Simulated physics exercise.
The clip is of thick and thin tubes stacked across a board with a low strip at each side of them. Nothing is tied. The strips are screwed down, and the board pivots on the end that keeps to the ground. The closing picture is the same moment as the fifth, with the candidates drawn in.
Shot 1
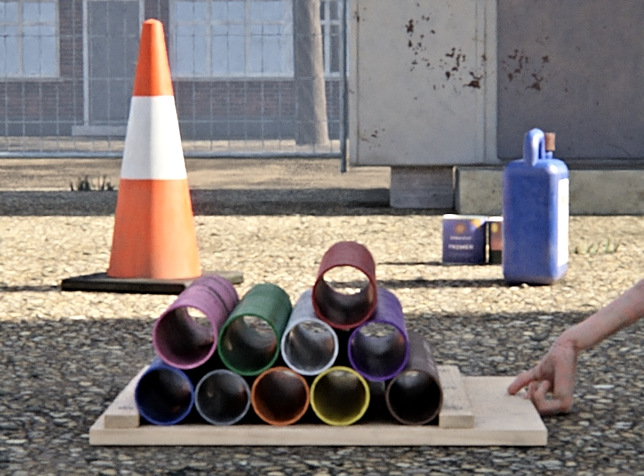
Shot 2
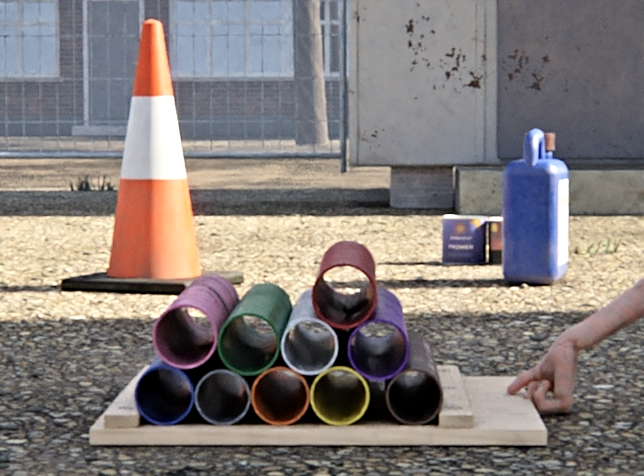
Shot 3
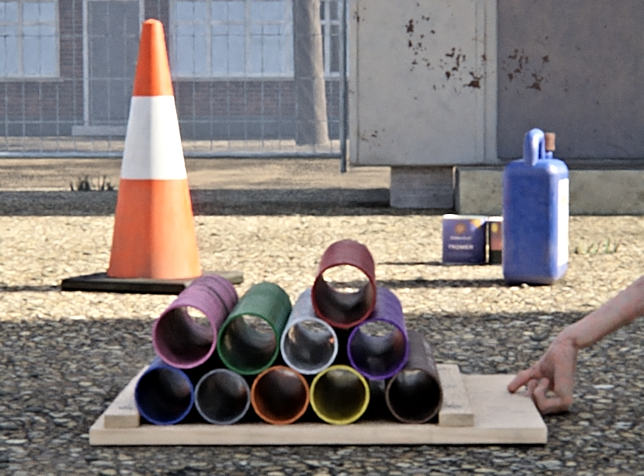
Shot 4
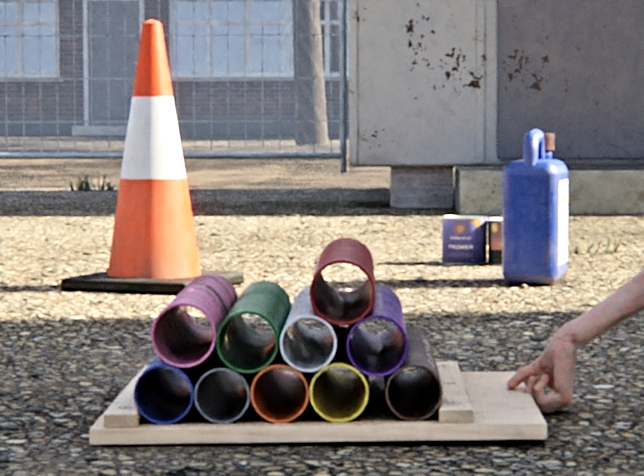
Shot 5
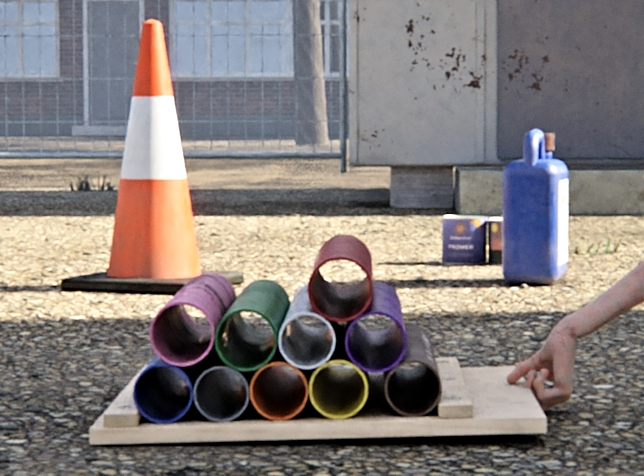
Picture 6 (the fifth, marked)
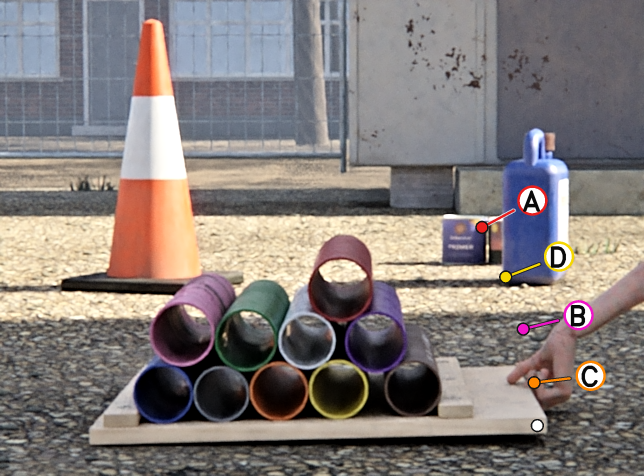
Hand at right slowly raising one end of a board slightly, with stacked coloured tubes on it, near a traffic cone.
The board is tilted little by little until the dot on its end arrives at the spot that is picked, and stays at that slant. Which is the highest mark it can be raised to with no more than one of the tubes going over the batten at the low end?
The last mark within the limit is D.
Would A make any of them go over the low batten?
Yes, at A.
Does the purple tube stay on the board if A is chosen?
No.
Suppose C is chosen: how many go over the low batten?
At C the number is none.
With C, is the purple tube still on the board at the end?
Yes, with C.
On the marked copy, A at (482, 227); B at (524, 329); C at (534, 383); D at (506, 277); the white dot at (538, 426).
Following D. Soon after the start, board at 15°.
Later, board at 21°.
In the end, board at 21°, one over the low batten (pink).
As for the rest, A ten over the low batten; B none over the low batten; C none over the low batten.
